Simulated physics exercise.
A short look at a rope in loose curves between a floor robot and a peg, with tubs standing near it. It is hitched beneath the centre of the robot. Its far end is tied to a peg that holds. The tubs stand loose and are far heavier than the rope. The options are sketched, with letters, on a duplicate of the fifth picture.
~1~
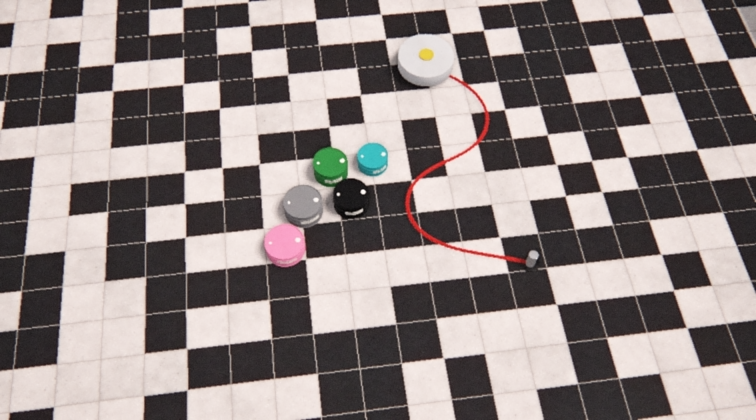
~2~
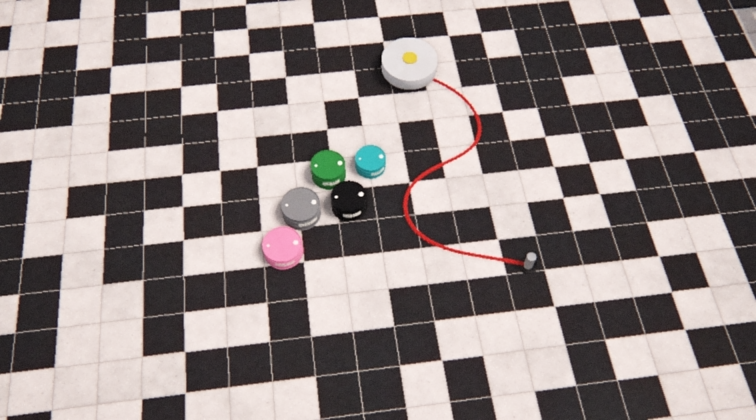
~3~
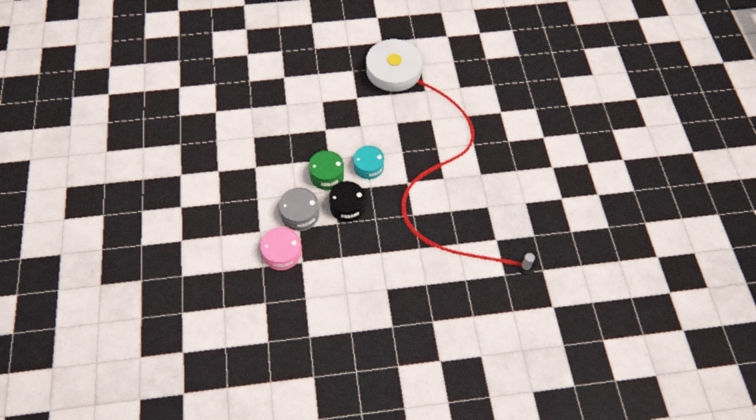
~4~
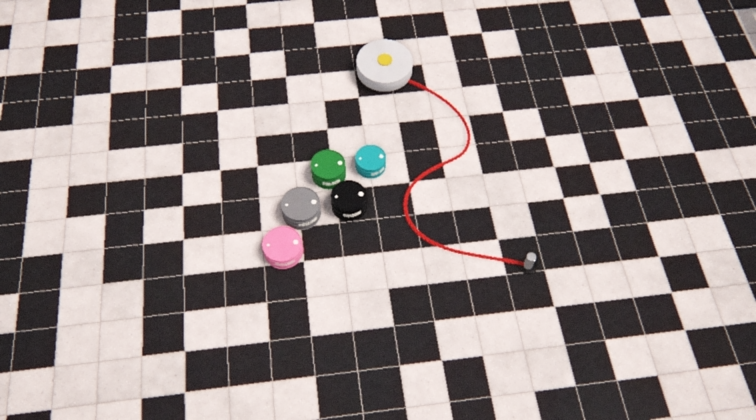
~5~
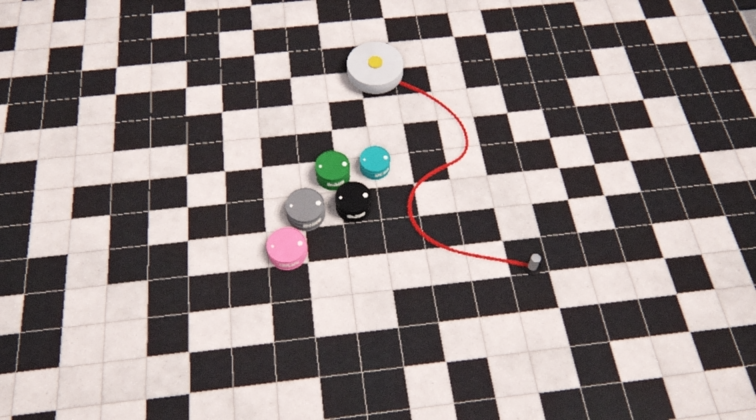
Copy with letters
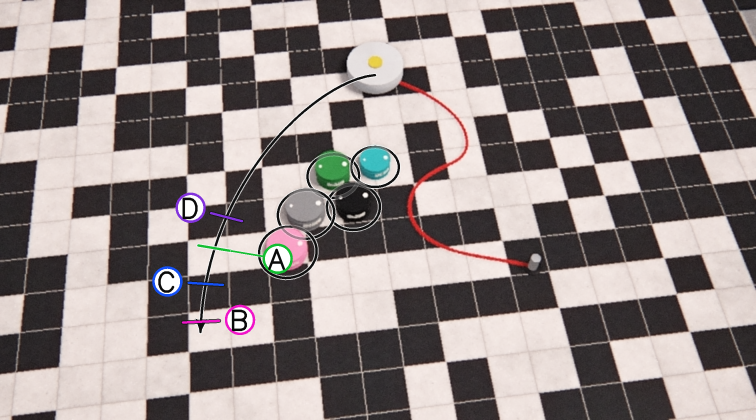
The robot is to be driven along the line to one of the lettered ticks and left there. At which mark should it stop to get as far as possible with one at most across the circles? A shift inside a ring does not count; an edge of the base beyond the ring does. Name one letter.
It should halt at A.
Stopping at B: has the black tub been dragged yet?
Yes.
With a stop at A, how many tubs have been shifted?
One.
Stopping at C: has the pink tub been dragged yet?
No.
On the copy, A at (215, 248); B at (201, 322); C at (206, 284); D at (227, 217); the route from (375, 75) via (253, 169) to (201, 332).
On A. First, robot (301, 107).
Then, robot (245, 173).
Finally, robot (213, 243); turquoise tub (372, 170); one over the rings.
By contrast, B has four over the rings; C has three over the rings; D is within the limit but short.
